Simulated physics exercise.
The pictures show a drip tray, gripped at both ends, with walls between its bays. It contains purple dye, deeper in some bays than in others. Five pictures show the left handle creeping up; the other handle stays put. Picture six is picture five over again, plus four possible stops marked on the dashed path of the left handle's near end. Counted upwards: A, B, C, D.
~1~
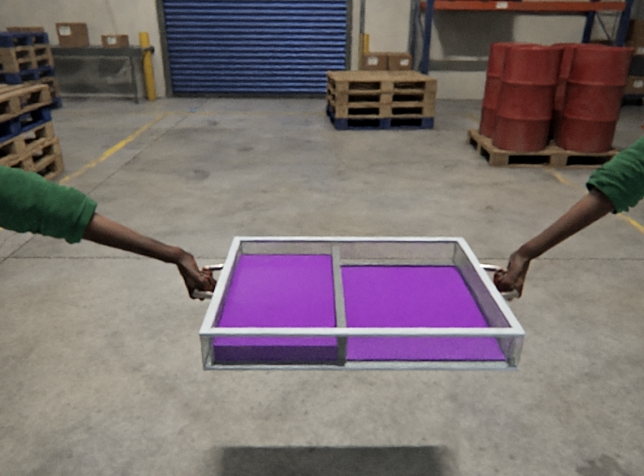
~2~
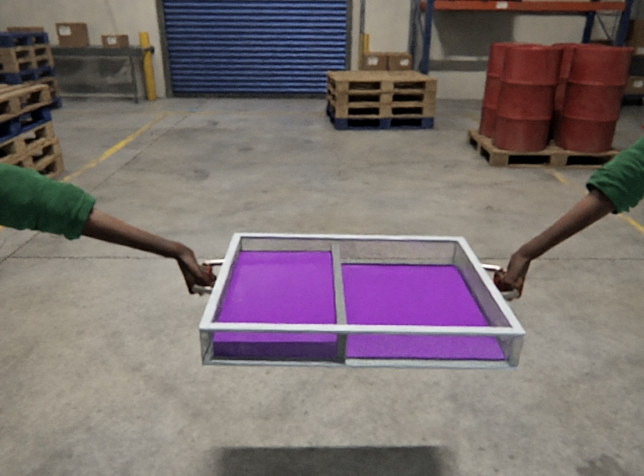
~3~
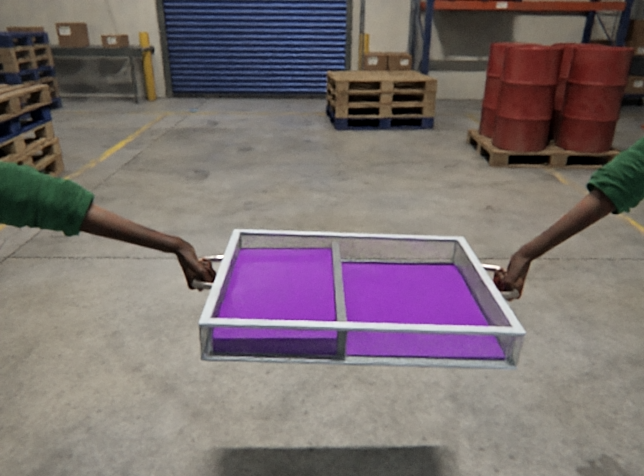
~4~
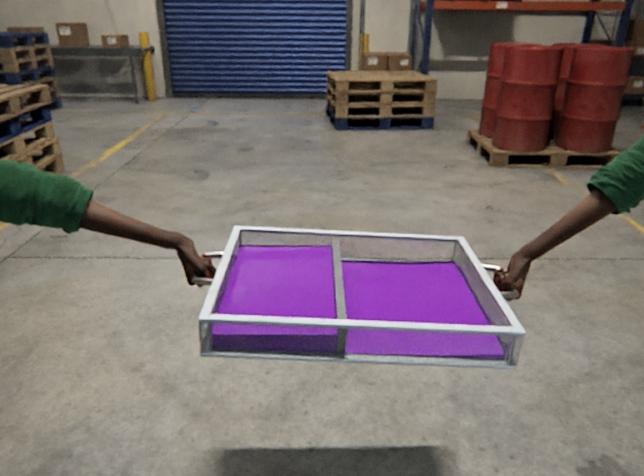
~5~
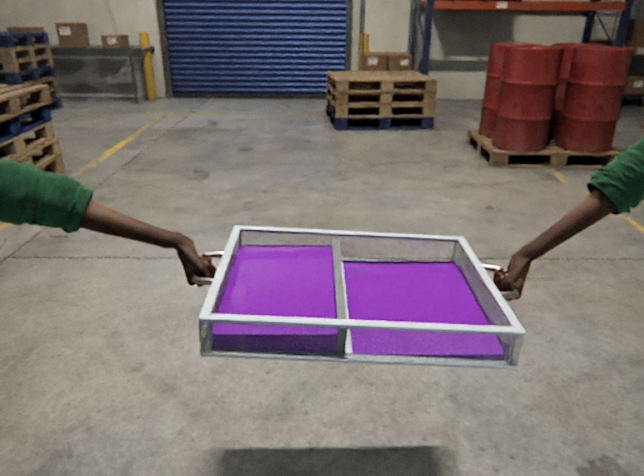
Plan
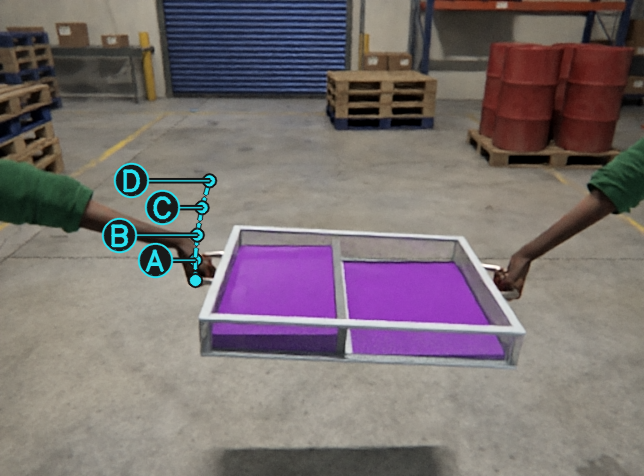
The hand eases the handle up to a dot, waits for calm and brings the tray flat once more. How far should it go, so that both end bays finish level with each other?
Best: D.
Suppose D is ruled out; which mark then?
It is C.
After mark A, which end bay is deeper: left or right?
The left one.
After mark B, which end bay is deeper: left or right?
The left one.
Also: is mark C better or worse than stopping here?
It is better.
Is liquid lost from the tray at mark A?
No, all stays in.
In cyan, A at (195, 260); B at (197, 235); C at (202, 207); D at (209, 180).
With A, the left end bay stands much deeper than the other; nothing spills.
With B, the left end bay stands much deeper than the other; nothing spills.
With C, the left end bay stands a little deeper than the other; nothing spills.
With D, the two end bays stand about equally deep; nothing spills.
